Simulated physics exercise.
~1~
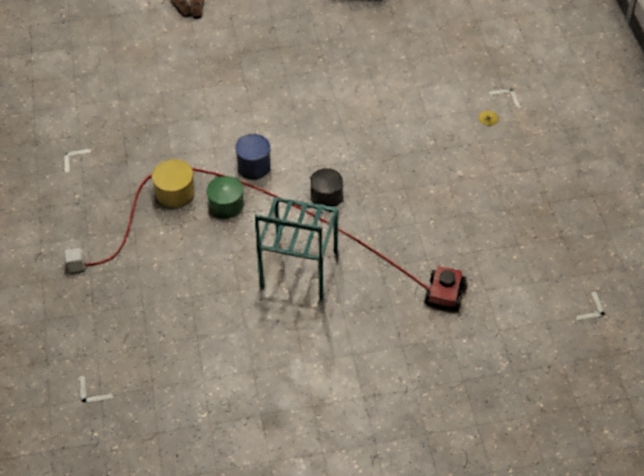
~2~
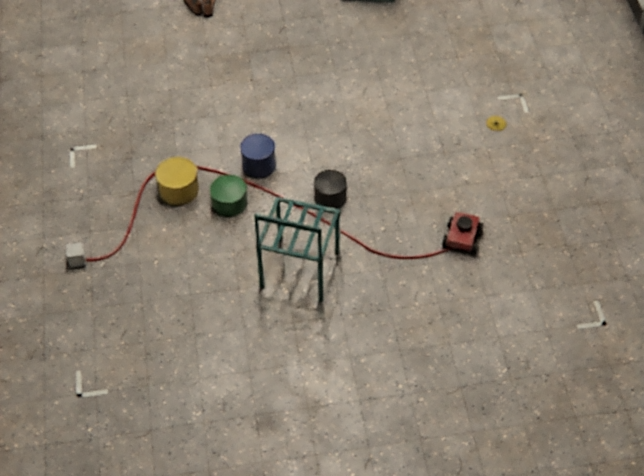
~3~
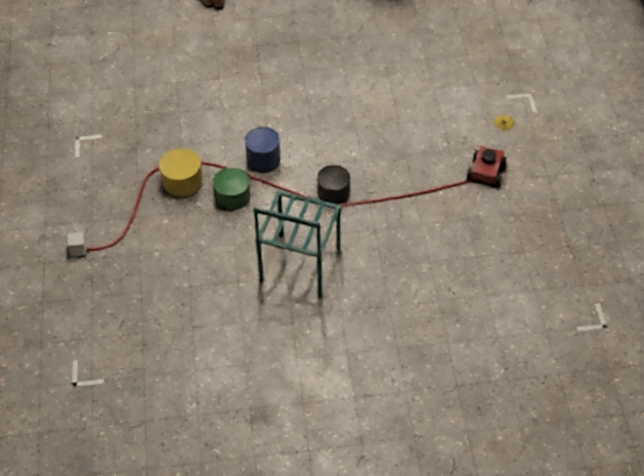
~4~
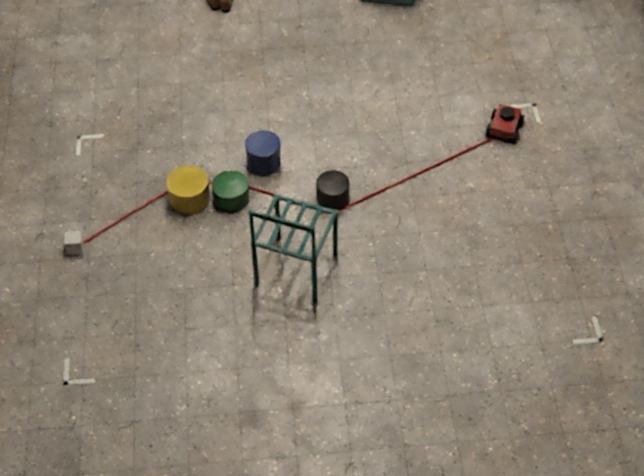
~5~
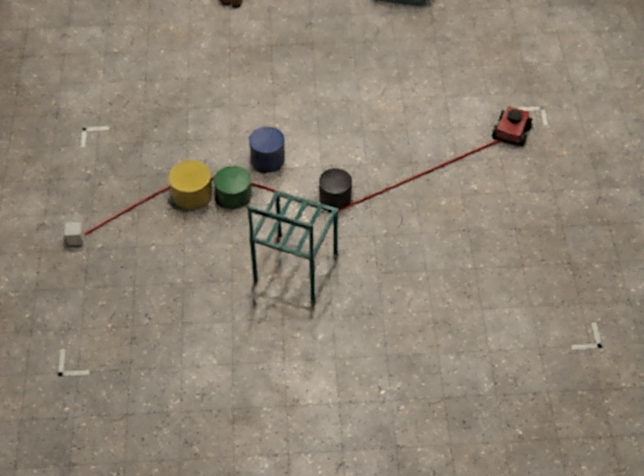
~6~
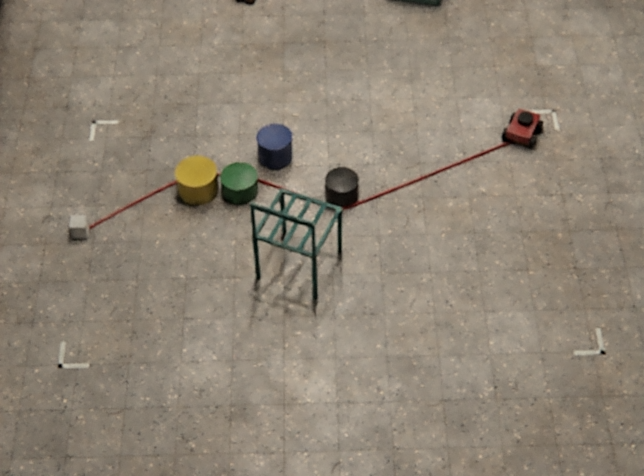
On a grey tiled floor marked with white tape corners, seen from above at an angle, a small red cart sits at the right, trailing a red lead to a pale block at the far left. The lead winds past a yellow bin, a green tub, a blue bucket, a black tub and a teal frame like a chair. The cart drives up the floor toward a yellow mark at the upper right, swinging the slack lead upward. As it reaches the mark, the lead straightens and the yellow bin shifts slightly toward the green tub. The cart stops there, with the lead taut and the block still in place.
